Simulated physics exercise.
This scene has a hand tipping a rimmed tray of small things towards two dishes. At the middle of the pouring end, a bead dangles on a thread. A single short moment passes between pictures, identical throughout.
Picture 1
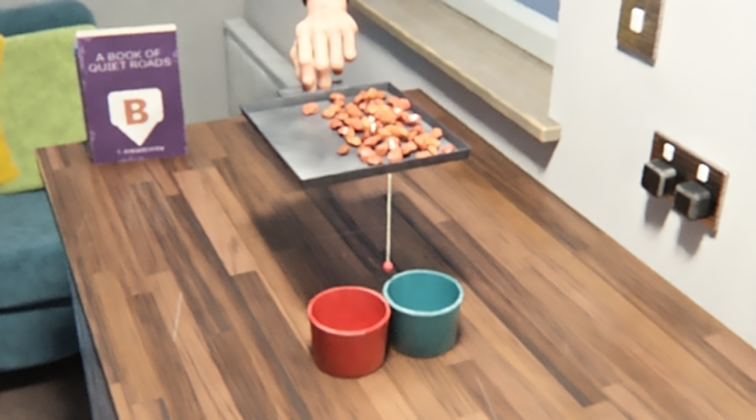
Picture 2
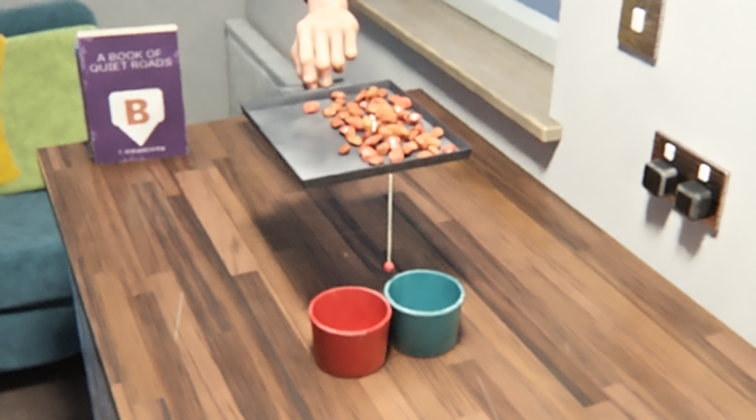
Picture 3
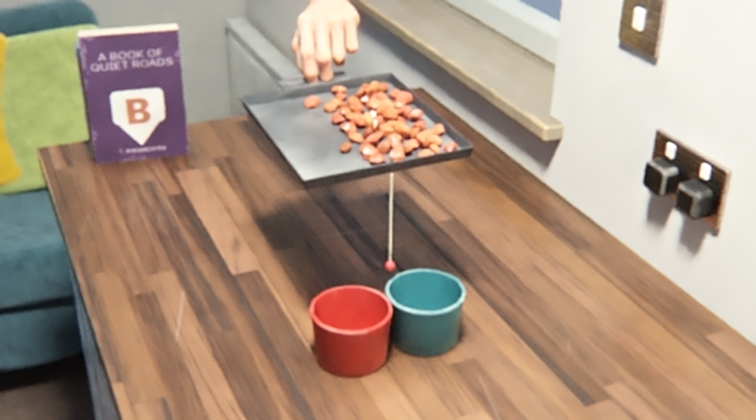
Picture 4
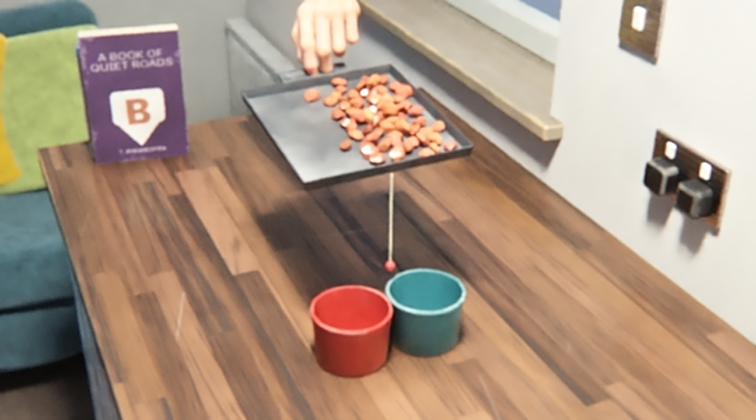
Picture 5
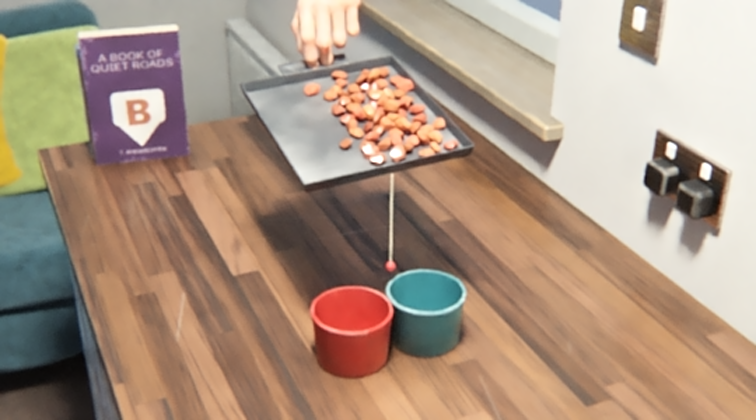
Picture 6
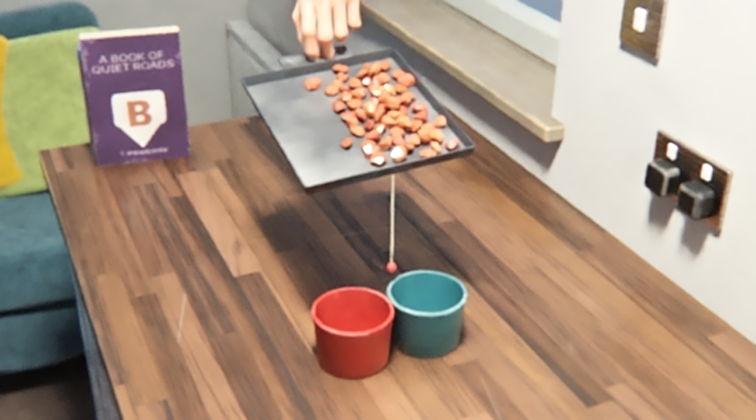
On a wooden table, a hand slowly tilts a tray of reddish-brown pieces slightly forward.
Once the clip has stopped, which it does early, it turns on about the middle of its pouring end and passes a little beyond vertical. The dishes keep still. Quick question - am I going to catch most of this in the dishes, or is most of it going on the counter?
You'll catch most of it in the dishes.
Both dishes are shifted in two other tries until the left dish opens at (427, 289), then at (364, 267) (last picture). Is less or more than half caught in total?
Taking the tries in order: A minor share, followed by a minor share.
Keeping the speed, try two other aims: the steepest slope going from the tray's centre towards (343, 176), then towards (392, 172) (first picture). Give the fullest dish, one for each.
Note: Place 1, the dish at the left; place 2, the dish at the right.
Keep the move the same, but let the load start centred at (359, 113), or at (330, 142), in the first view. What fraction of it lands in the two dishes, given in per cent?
Shares in turn: 70 % and 70 %.
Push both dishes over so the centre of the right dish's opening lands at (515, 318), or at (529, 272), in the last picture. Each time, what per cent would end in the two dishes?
The first try yields 0% and the second yields 10%.
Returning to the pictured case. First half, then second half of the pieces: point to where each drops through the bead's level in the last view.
First around (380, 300), afterwards around (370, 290).
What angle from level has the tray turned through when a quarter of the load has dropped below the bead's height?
Angle reached: About 80°.
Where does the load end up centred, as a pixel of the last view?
The centre comes to rest near (361, 348).
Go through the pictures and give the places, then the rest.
Corners of the pouring end at (303, 178) and (468, 147), level; middle of the load at (379, 126), bits of crushed brick; left dish at (364, 350); right dish at (440, 330); bead on its thread at (388, 267), in the first frame.
Corners of the pouring end at (304, 178) and (469, 147), level; middle of the load at (380, 125), in the second frame.
Corners of the pouring end at (305, 178) and (470, 146), tipped barely, lowest at the left corner; middle of the load at (381, 121), in the third frame.
Corners of the pouring end at (306, 180) and (471, 145), tipped a little, lowest at the left corner; middle of the load at (381, 116), in the fourth frame.
Corners of the pouring end at (306, 182) and (471, 145), tipped a little, lowest at the left corner; middle of the load at (381, 112), in the fifth frame.
Corners of the pouring end at (307, 185) and (472, 145), tipped a little, lowest at the left corner; middle of the load at (382, 109); left dish at (368, 351); right dish at (444, 331), in the sixth frame.
Soon, tray tipped steeply; nearly all on the tray; a stray few outside both; a small part in the air.
A while on, tray tipped right over; about a quarter on the tray; about a quarter in the left dish; about a quarter in the right dish; about a quarter outside both; a small part in the air.
Towards the end, tray tipped past a quarter turn; about half in the left dish; about a quarter in the right dish; about a third outside both.
Finally, tray tipped past a quarter turn; about half in the left dish; about a quarter in the right dish; about a third outside both.
